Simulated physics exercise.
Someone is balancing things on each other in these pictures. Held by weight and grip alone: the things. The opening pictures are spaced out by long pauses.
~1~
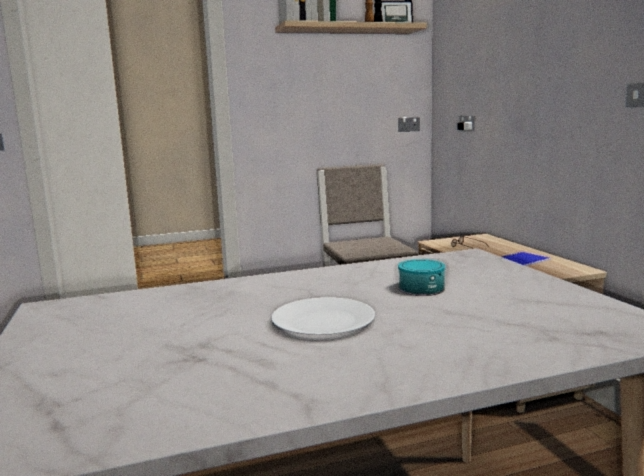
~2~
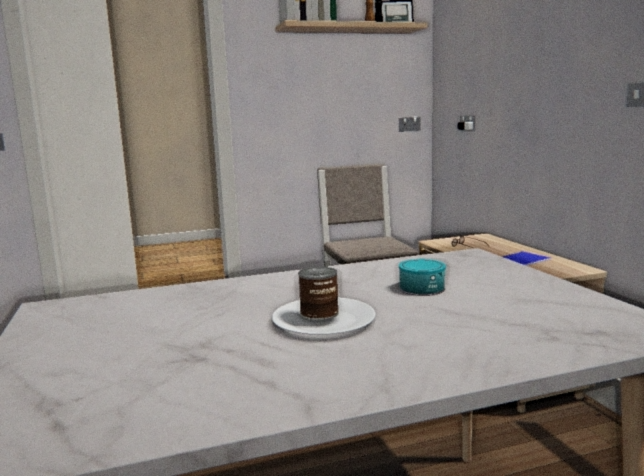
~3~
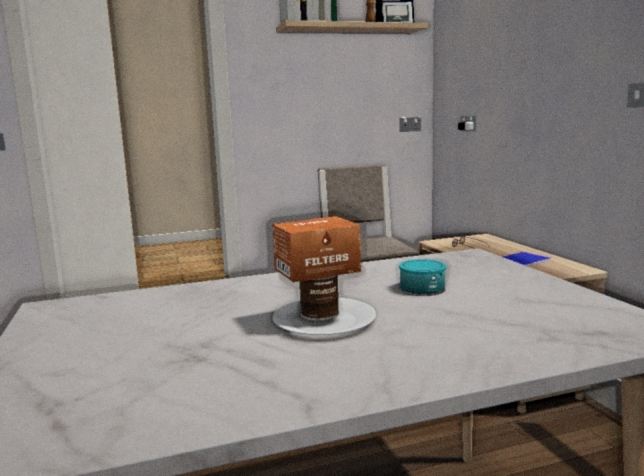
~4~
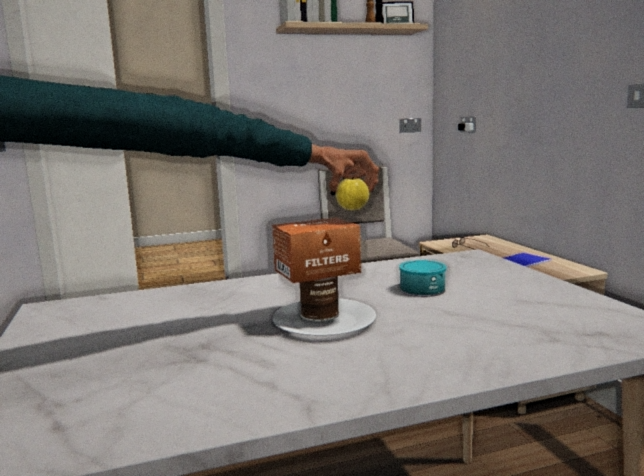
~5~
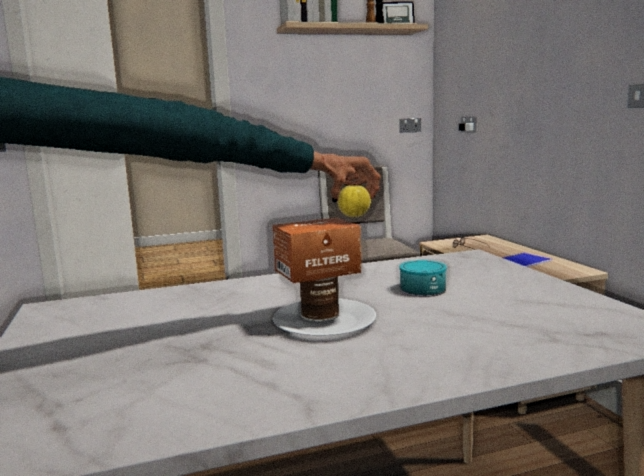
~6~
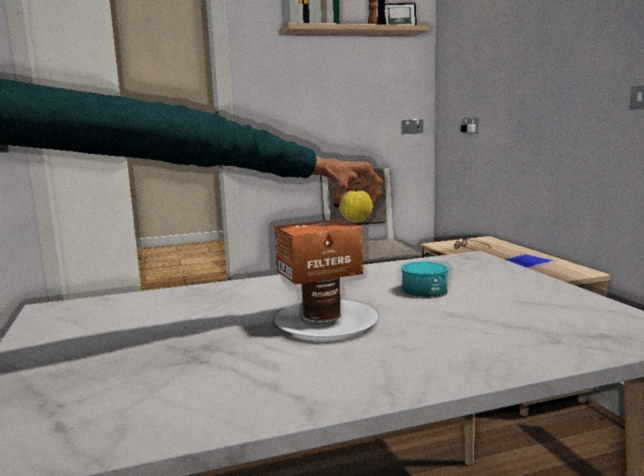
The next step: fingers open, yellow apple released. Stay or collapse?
The pile fails.
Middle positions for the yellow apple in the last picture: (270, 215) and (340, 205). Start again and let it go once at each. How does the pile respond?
Topples over, then stays standing.
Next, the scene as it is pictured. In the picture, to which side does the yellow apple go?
It heads rightwards.
Then, 0.30 s later than the last frame, yellow apple now fallen.
Then, 0.40 s later than the last frame, things are still on the move.
Then, 0.60 s later than the last frame, as before.
When it is over, fallen, yellow apple; the other 4 as before. End places, in pixels of the last picture, yellow apple near (424, 291). The pile loses its balance.
